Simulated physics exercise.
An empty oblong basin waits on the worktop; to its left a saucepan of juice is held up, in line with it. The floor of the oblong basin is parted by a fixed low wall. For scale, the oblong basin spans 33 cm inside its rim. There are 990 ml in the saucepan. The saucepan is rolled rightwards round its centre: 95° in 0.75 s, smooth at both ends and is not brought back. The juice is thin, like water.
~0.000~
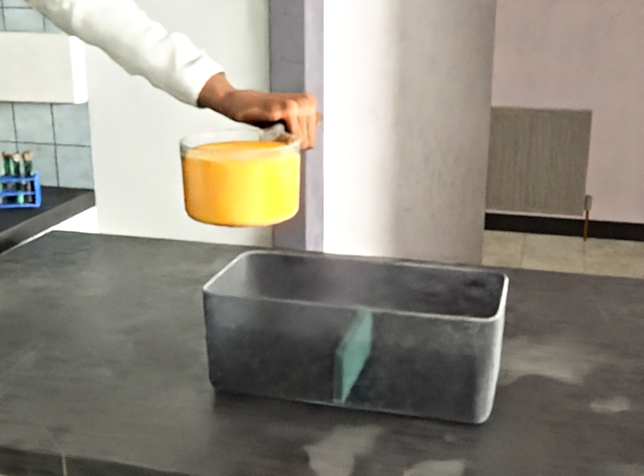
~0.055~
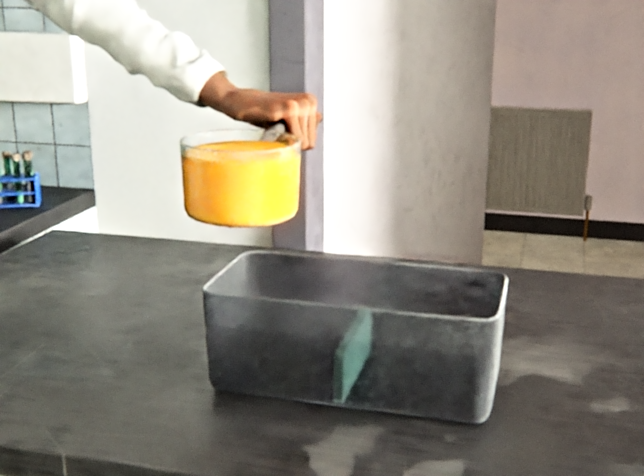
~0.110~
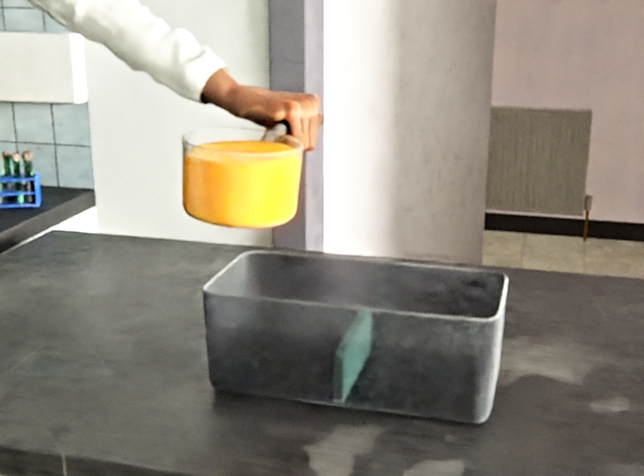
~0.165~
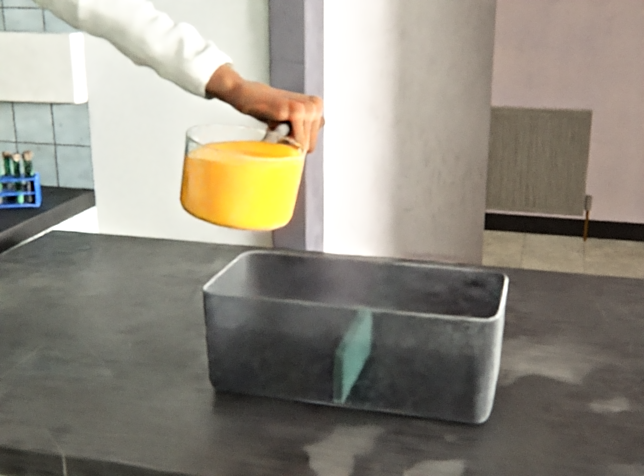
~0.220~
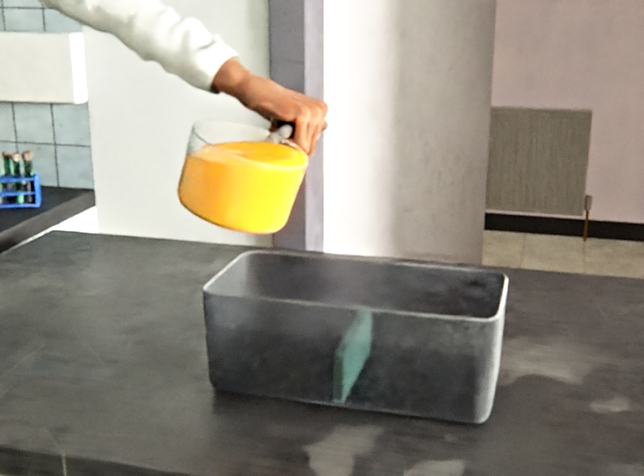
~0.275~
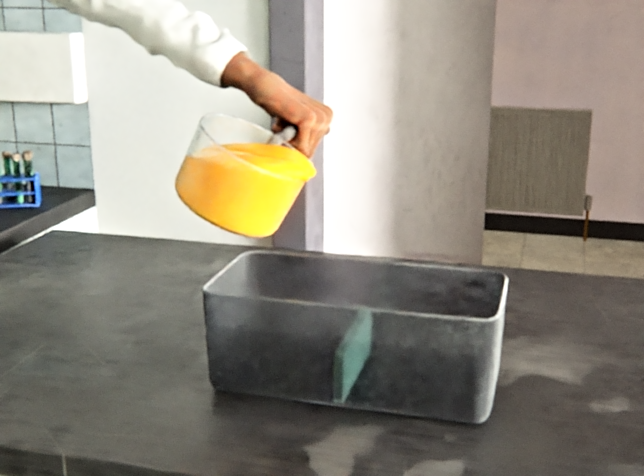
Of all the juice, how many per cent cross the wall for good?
The far part has some 46 per cent.
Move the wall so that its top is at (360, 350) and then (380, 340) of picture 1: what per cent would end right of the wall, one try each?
First 45, then 5 per cent.
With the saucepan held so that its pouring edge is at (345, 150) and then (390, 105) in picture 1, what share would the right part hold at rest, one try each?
First 95, then 95 per cent.
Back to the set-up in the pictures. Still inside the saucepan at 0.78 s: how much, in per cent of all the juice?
About 14 per cent.
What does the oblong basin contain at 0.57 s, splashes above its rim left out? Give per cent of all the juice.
Some 22 per cent.
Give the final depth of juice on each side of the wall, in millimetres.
Some 22 mm on the left and 18 mm on the right.
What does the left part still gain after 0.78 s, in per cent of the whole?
Near 22 in a hundred.
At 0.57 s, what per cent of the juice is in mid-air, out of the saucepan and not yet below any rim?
Near 30 in a hundred.
Then, 0.57 s in, the tilt is 82° and 48 per cent is still to pour, 6 is left of the wall and 16 right of it.
Then, 0.78 s in, the tilt is 95° and 14 per cent is still to pour, 33 is left of the wall and 45 right of it.
Then, 1.01 s in, the tilt is 95° and 4 per cent is still to pour, 48 is left of the wall and 45 right of it.
Then, 1.25 s in, the tilt is 95° and 1 per cent is still to pour, 53 is left of the wall and 45 right of it.
Finally, 54 per cent lies left of the wall, 46 right of it and 0 outside.
